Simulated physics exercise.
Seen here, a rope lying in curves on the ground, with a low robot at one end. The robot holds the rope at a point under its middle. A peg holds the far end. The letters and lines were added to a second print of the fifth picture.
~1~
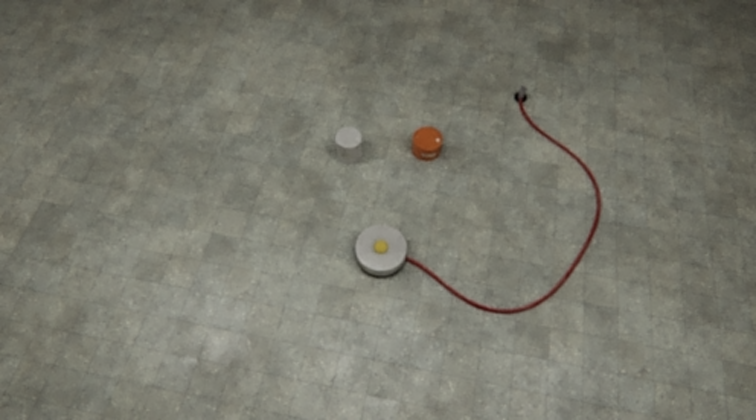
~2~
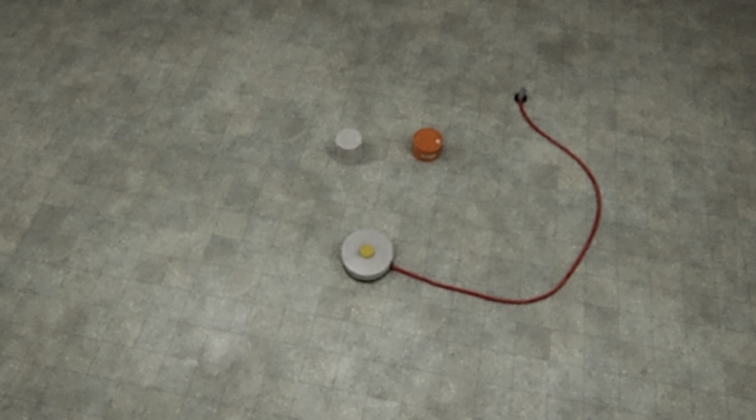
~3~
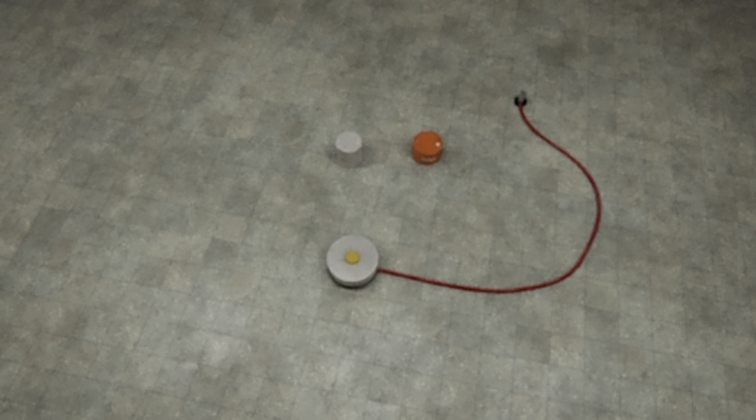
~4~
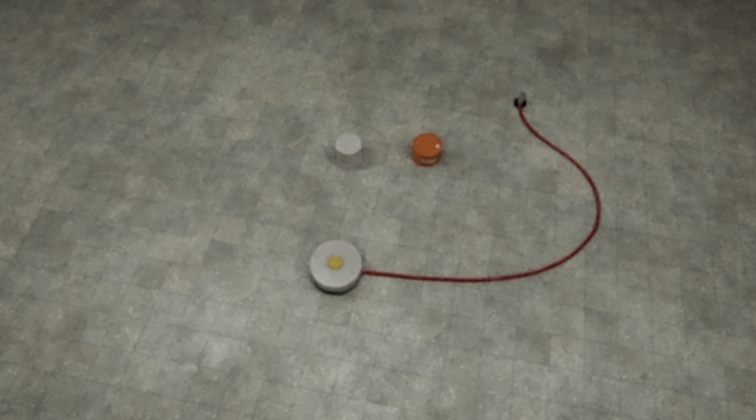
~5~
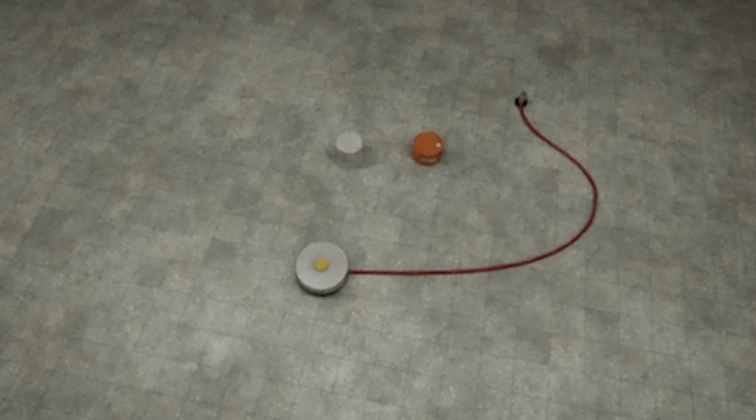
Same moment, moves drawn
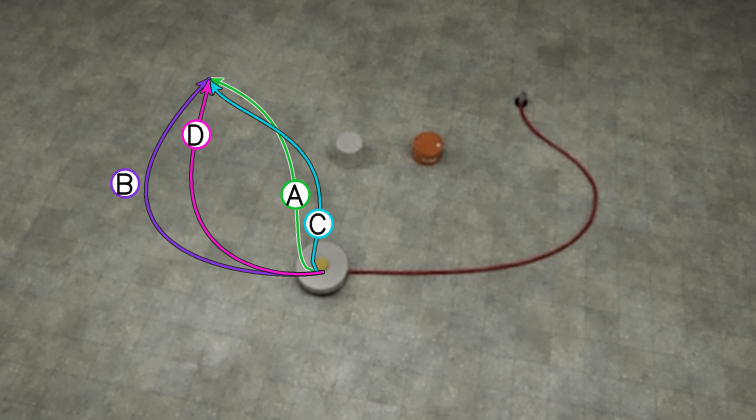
A round grey robot slides slowly left across the floor, pulling a curved red rope.
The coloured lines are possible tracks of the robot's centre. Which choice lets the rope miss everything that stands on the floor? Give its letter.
Choose route B.
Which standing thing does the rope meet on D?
It is the white keg.
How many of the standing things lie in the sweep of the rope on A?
In all, two.
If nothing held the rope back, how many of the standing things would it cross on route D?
One.
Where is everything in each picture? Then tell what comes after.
Robot (381, 251); peg (522, 93); orange tub (427, 144), in the first frame.
Robot (367, 255); peg (522, 94), in the second frame.
Robot (353, 261); white keg (349, 151), in the third frame.
Robot (336, 266); orange tub (427, 150), in the fourth frame.
Robot (322, 268); peg (522, 98); orange tub (428, 149); white keg (350, 151), in the fifth frame.
On the marked copy, A from (323, 272) via (287, 153) to (209, 79); B from (323, 272) via (152, 218) to (209, 79); C from (323, 272) via (300, 150) to (210, 81); D from (323, 272) via (194, 204) to (209, 81).
Taking B. A third of the way, robot (179, 245), middle of the rope (419, 228).
Two thirds of the way, robot (155, 141), middle of the rope (361, 193).
When it is over, robot (207, 73), middle of the rope (358, 179); nothing has been touched.
As for the rest, A meets the orange tub and white keg; C meets the orange tub and white keg; D meets the white keg.
